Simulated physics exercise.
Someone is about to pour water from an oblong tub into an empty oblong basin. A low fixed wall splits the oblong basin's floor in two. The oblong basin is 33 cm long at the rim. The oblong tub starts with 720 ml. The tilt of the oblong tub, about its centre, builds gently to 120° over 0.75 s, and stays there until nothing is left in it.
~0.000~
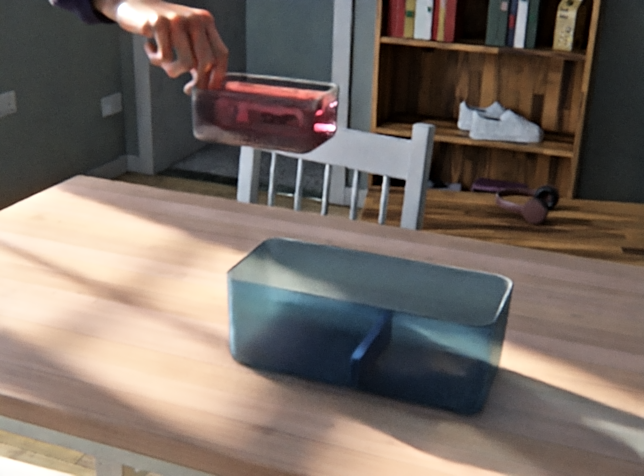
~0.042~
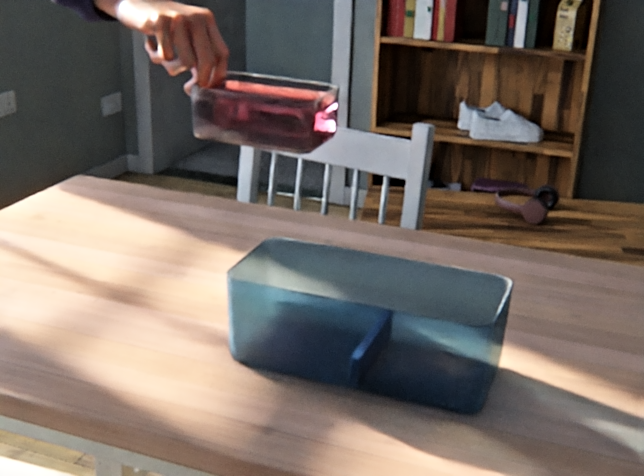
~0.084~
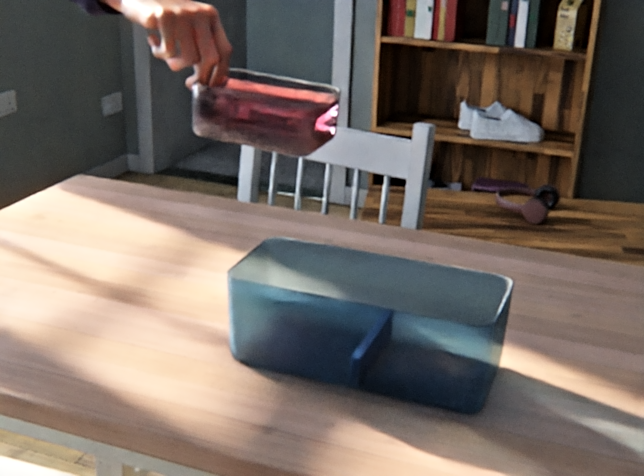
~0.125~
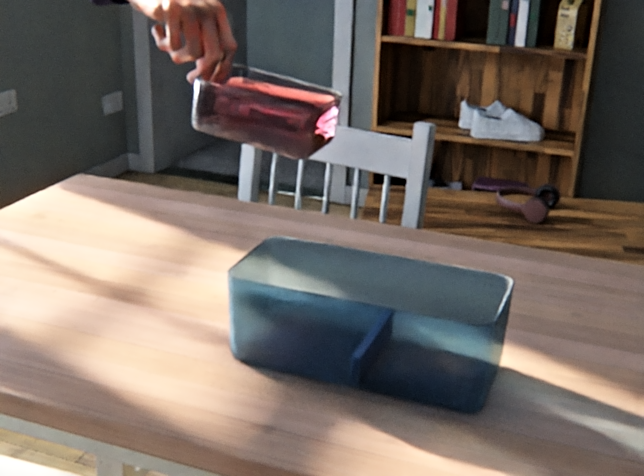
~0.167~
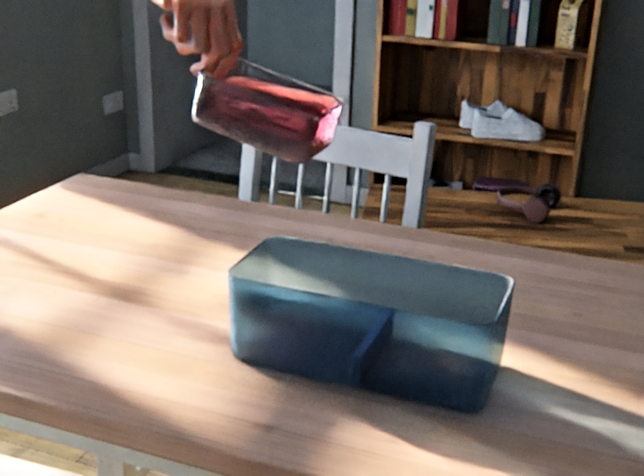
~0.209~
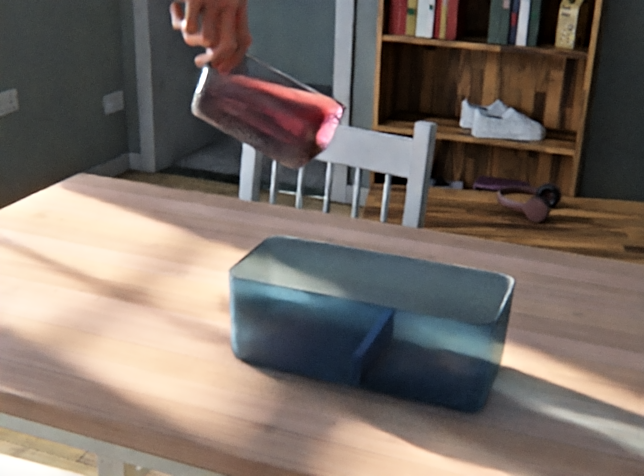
A hand held a clear oblong tub of red liquid above a wooden table, near an empty blue divided basin, then gradually tilted the tub so its right end dipped lower toward the basin.
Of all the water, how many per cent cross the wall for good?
The far part has some 47 per cent.
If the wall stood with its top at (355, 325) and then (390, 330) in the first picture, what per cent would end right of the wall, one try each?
First 65, then 25 per cent.
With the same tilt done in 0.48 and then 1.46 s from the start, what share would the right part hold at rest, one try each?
In turn about 25 and 55 per cent.
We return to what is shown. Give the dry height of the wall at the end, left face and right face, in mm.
Some 24 mm on the left and 22 mm on the right.
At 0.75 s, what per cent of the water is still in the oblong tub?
Near 0 in a hundred.
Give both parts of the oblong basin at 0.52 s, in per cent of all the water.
Left about 4, right about 22.
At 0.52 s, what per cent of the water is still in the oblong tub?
Near 12 in a hundred.
By 0.52 s the tilt is 94° and 13 per cent is still to pour, 4 is left of the wall and 21 right of it.
By 0.75 s the tilt is 120° and 0 per cent is still to pour, 39 is left of the wall and 47 right of it.
By 0.99 s the tilt is 120° and 0 per cent is still to pour, 43 is left of the wall and 47 right of it.
By 1.25 s the tilt is 120° and 0 per cent is still to pour, 44 is left of the wall and 47 right of it.
At rest 44 per cent lies left of the wall, 47 right of it and 9 outside.
